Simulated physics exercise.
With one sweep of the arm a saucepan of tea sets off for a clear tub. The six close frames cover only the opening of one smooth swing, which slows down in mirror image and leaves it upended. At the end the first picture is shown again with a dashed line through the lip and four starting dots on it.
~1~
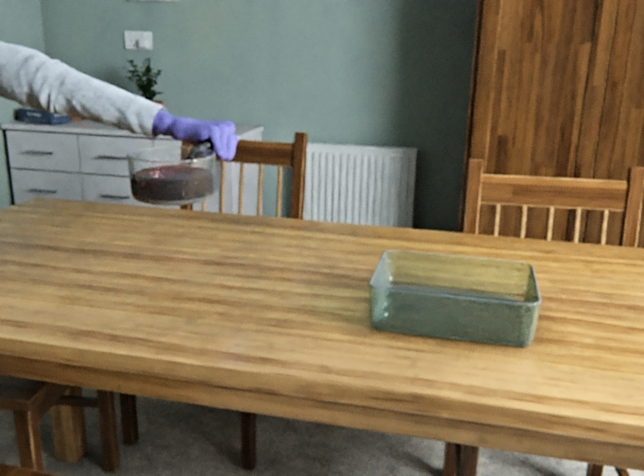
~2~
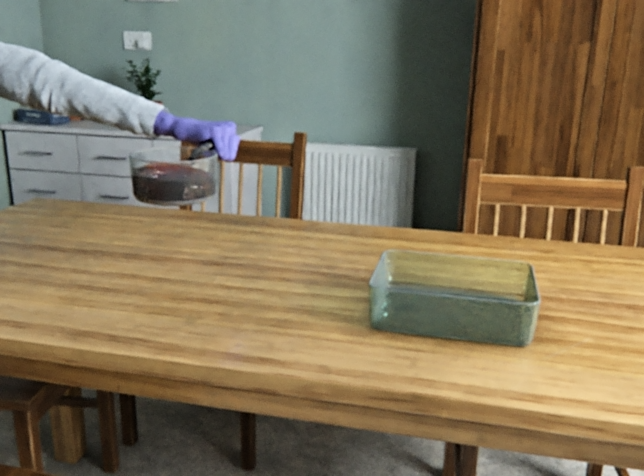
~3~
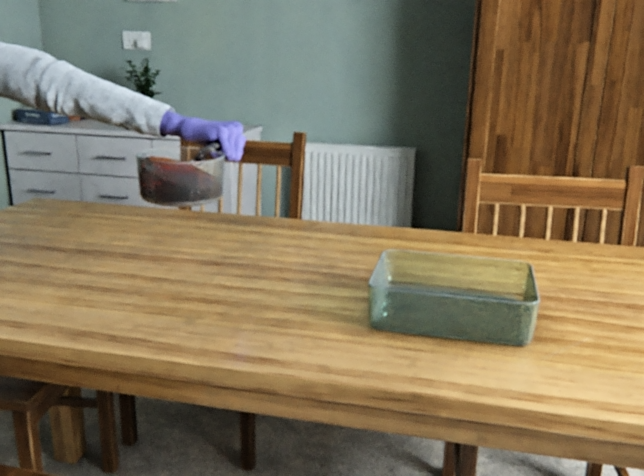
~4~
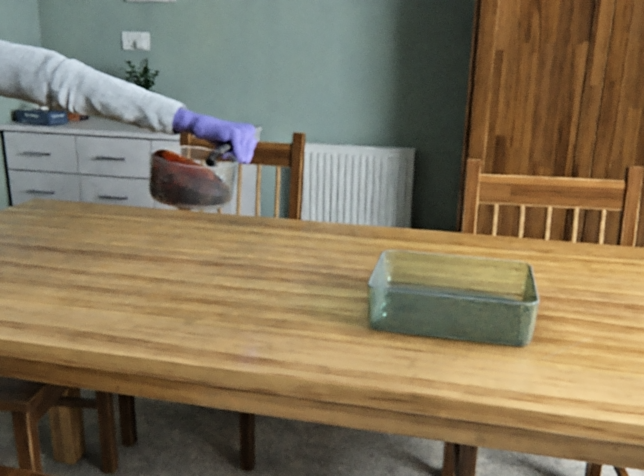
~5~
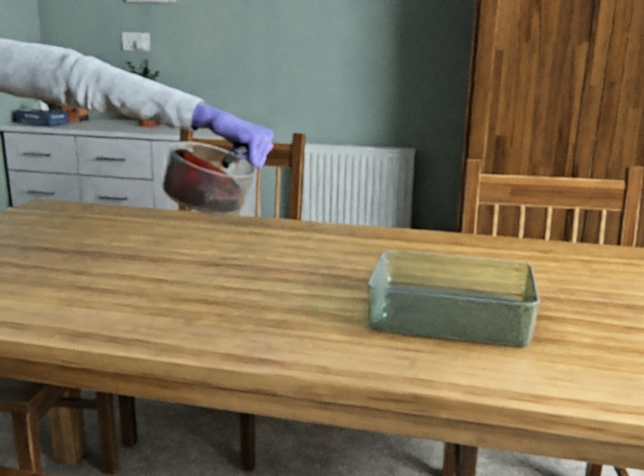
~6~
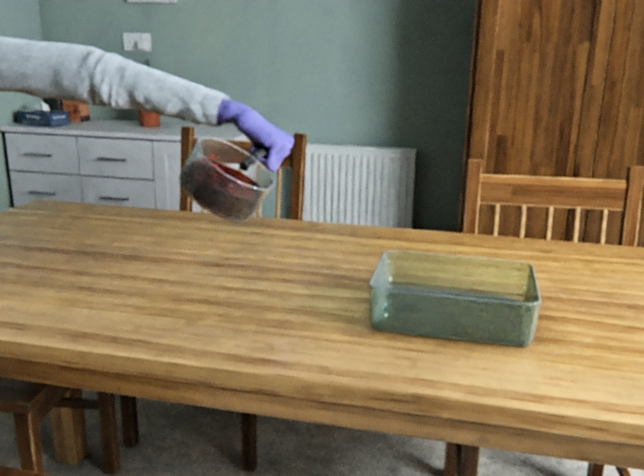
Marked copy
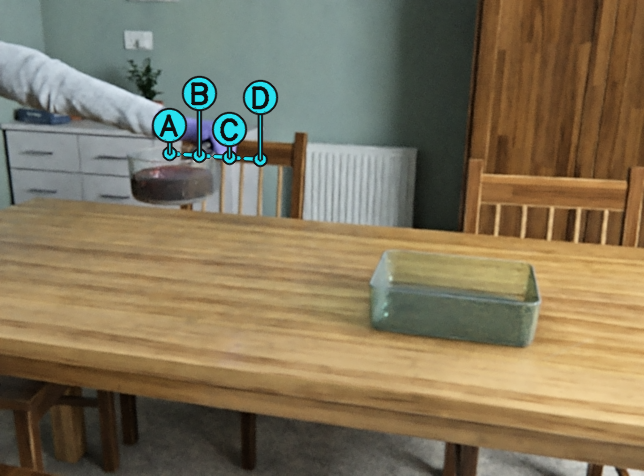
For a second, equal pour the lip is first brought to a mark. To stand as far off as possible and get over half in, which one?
It is C.
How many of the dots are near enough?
Two.
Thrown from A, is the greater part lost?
Yes, it does.
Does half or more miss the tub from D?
No.
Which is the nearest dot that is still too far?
It is B.
On the marked copy, A at (169, 153); B at (199, 155); C at (229, 157); D at (260, 159).
For dot A, about 0 % lands in the tub, 98 % falls short.
For dot B, about 23 % lands in the tub, 71 % falls short and 6 % goes beside or beyond.
For dot C, about 63 % lands in the tub, 23 % falls short and 14 % goes beside or beyond.
For dot D, about 67 % lands in the tub, 9 % falls short and 24 % goes beside or beyond.
